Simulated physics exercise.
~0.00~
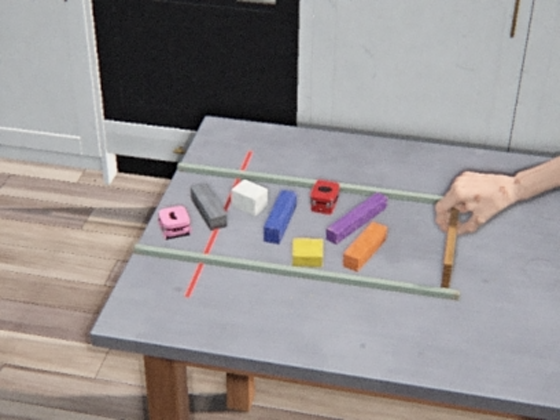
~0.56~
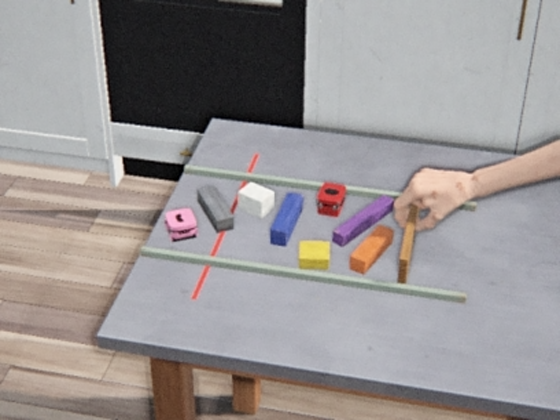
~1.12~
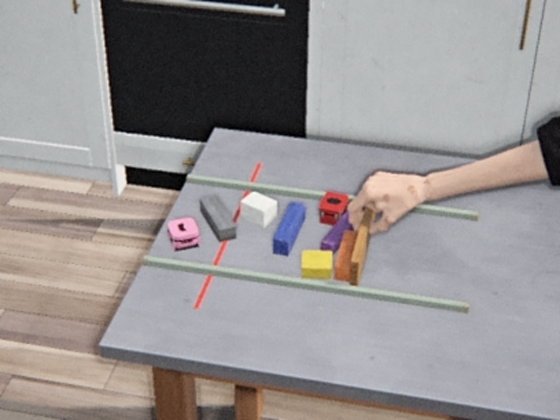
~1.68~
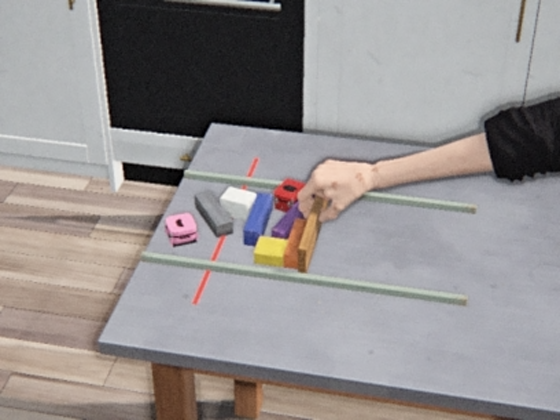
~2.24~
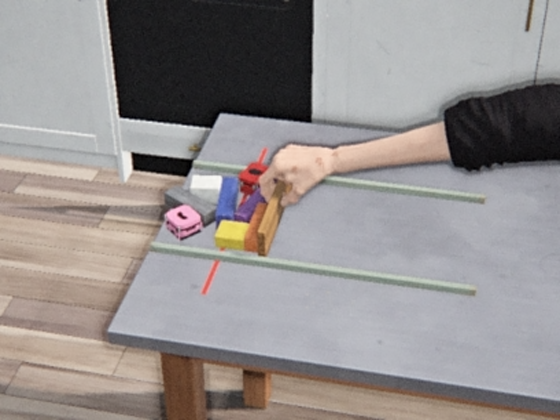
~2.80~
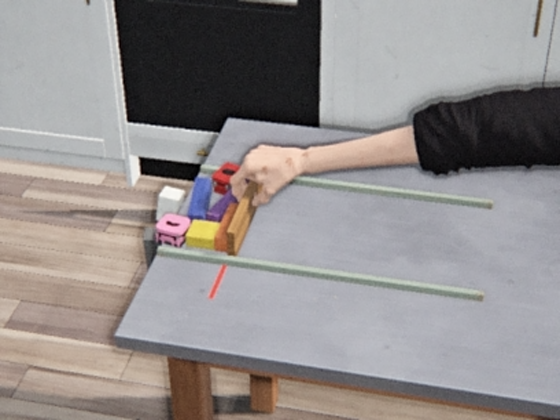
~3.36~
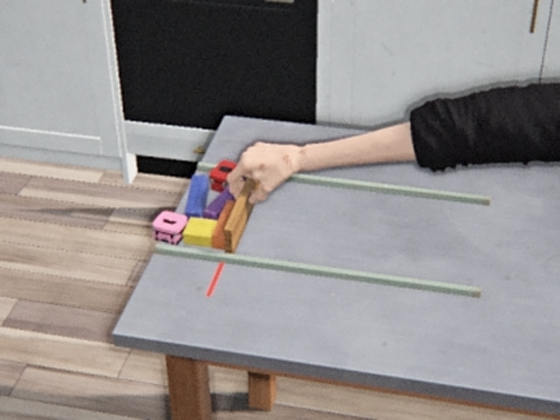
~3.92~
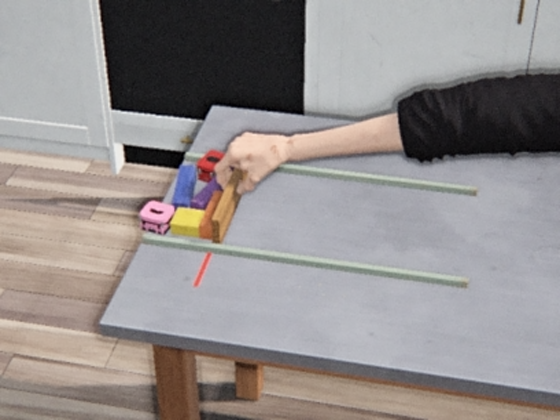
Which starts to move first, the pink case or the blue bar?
The blue bar starts to move first, while the pink case stays still until the pieces are pushed close to the table's left edge.
